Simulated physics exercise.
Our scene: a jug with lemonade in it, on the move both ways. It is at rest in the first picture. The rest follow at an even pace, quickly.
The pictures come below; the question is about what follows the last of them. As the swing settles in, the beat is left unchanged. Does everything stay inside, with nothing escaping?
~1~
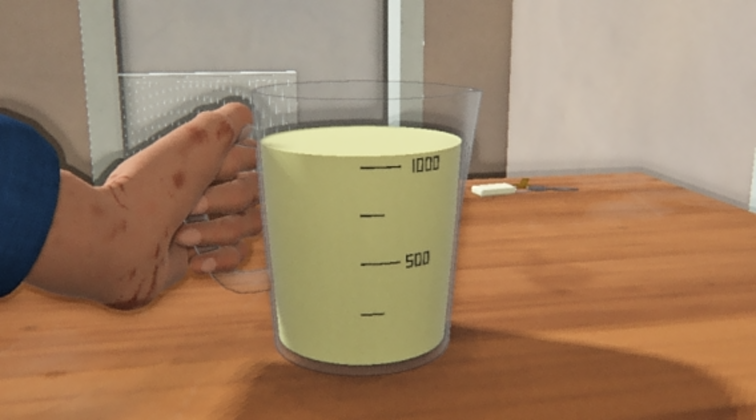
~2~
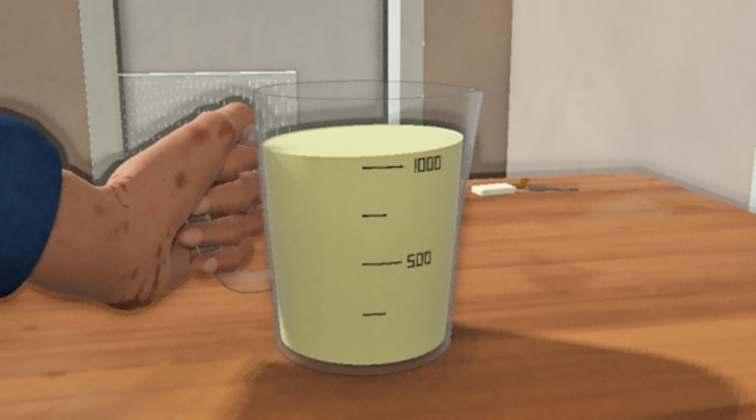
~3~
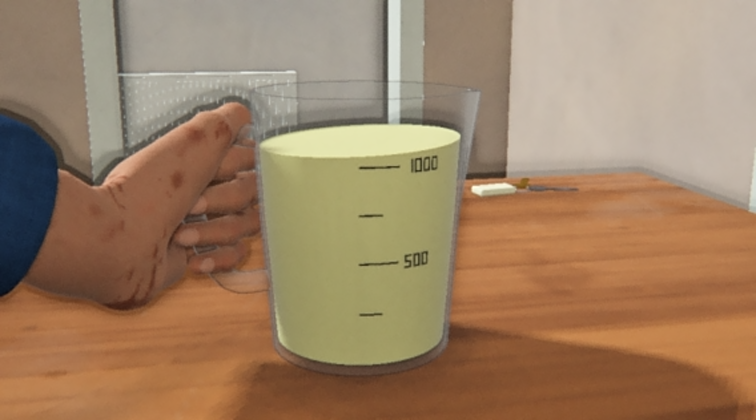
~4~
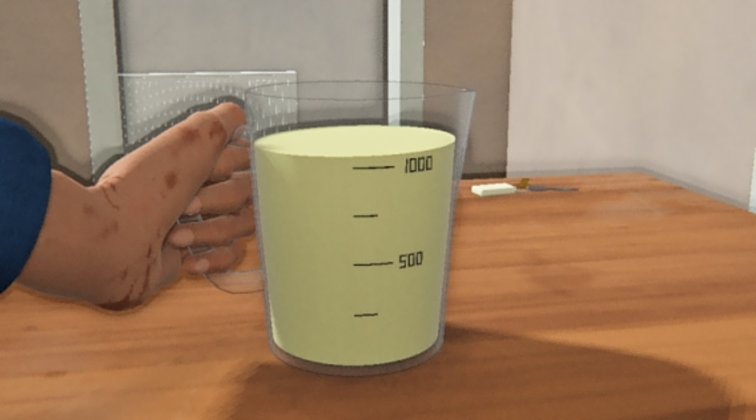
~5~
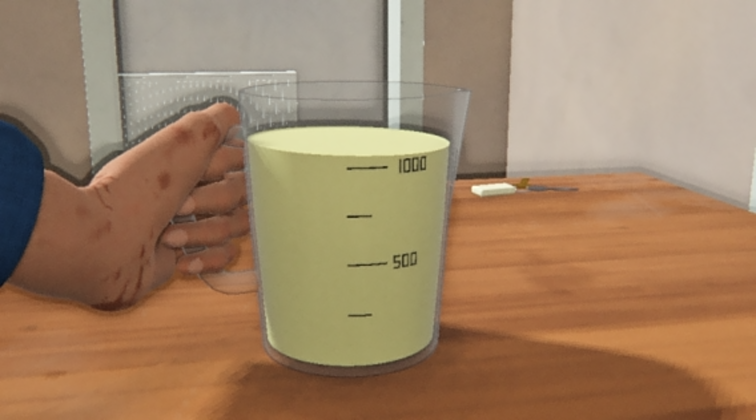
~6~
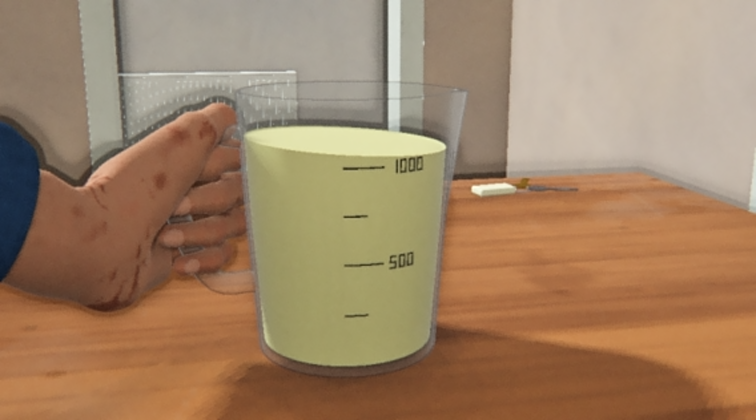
Nothing escapes.
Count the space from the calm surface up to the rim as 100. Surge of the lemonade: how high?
I'd say 20 percent.
Shortly, the highest wave so far stays far below the rim.
At the finish, the highest wave so far stays far below the rim; nothing has left it.
